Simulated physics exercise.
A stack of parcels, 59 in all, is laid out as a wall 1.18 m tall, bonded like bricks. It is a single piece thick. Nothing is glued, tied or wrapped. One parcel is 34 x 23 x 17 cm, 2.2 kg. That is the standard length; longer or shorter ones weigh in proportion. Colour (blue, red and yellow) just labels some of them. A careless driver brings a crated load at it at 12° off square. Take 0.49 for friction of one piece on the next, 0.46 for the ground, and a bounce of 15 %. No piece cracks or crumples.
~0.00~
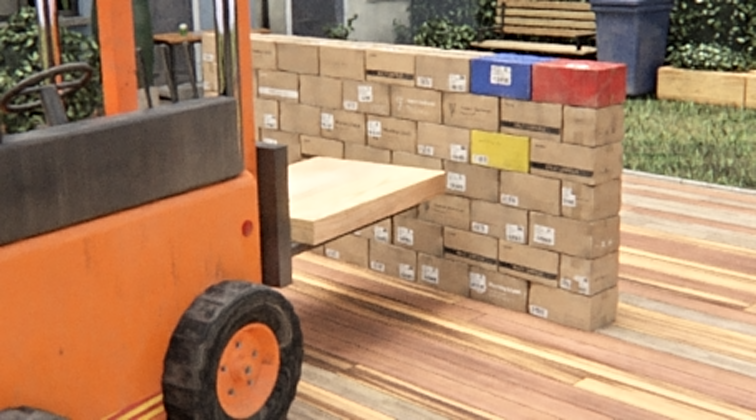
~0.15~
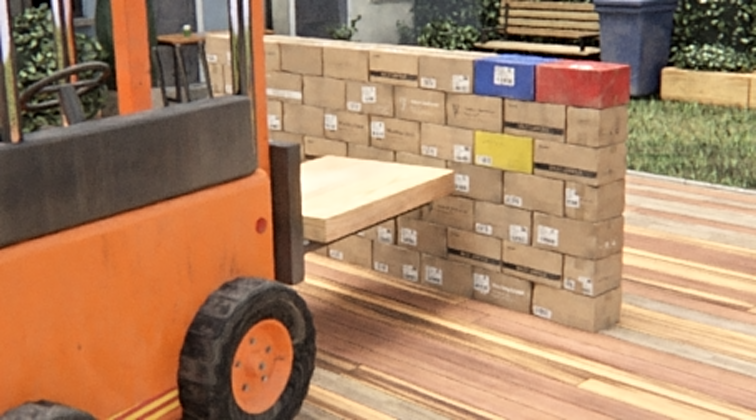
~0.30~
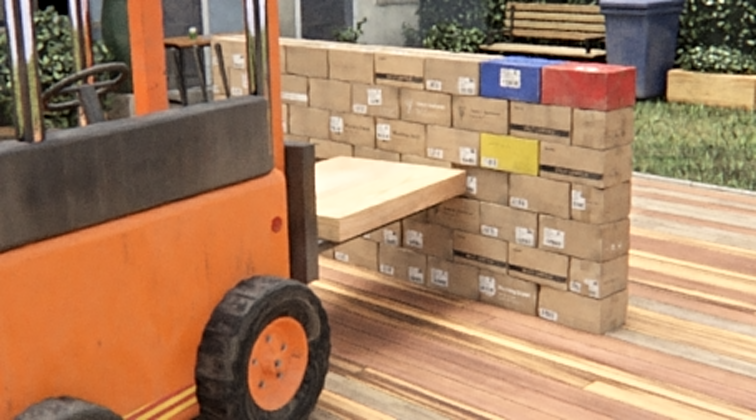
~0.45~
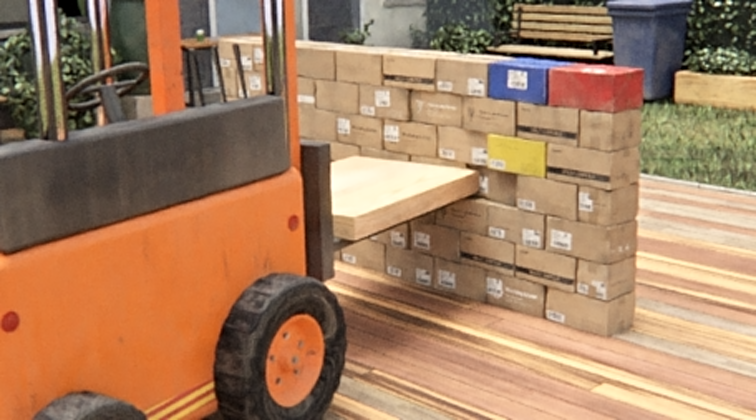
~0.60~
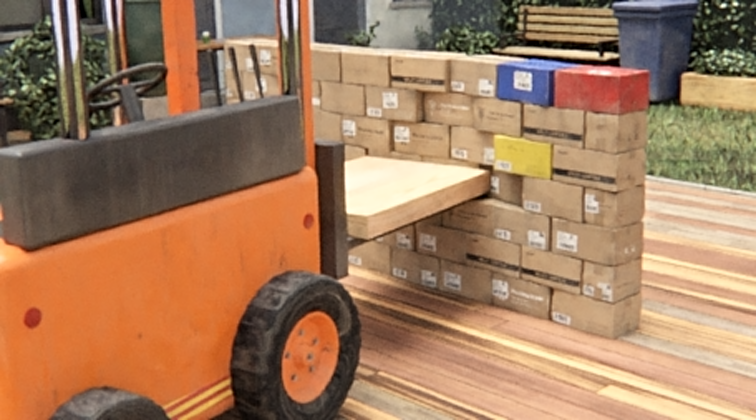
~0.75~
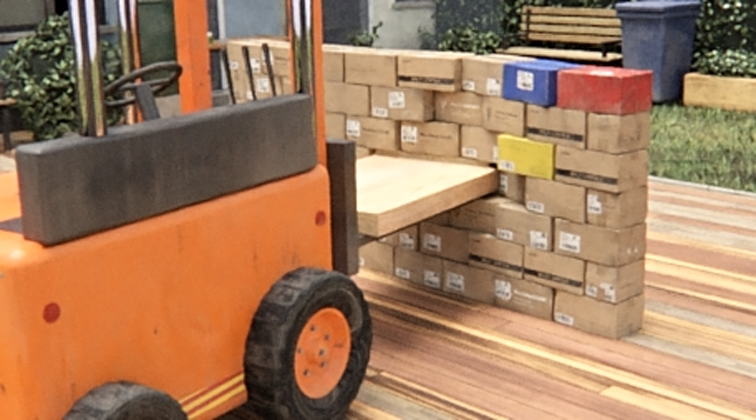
An orange forklift drove forward with a thick wooden slab raised in front, pressing it into a wall of stacked cardboard boxes, and several boxes, including the blue and yellow ones, shifted slightly out of line.
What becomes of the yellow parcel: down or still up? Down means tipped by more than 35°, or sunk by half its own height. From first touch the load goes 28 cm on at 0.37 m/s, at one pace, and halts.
It falls.
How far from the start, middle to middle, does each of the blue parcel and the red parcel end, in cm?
Moved: Blue 140, red 110.
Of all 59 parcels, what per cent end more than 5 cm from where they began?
30 per cent.
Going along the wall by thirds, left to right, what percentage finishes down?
Left 0, middle 50, right 40 per cent.
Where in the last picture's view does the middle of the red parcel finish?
Around (707, 299).
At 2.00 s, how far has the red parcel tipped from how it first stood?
About 70°.
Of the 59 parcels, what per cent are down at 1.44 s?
0 per cent by then.
After 1.44 s, none of the 59 parcels down, 30 disturbed; yellow parcel 19° from how it stood; blue parcel 20° from how it stood.
After 2.00 s, 18 of the 59 parcels down; yellow parcel 67° from how it stood, 17 cm lower; blue parcel on its side.
In the end (3.1 s), 18 of the 59 parcels down; yellow parcel on its side; blue parcel on its side; red parcel on its side. From the last view, middles, yellow parcel near (624, 275), blue parcel near (701, 260).
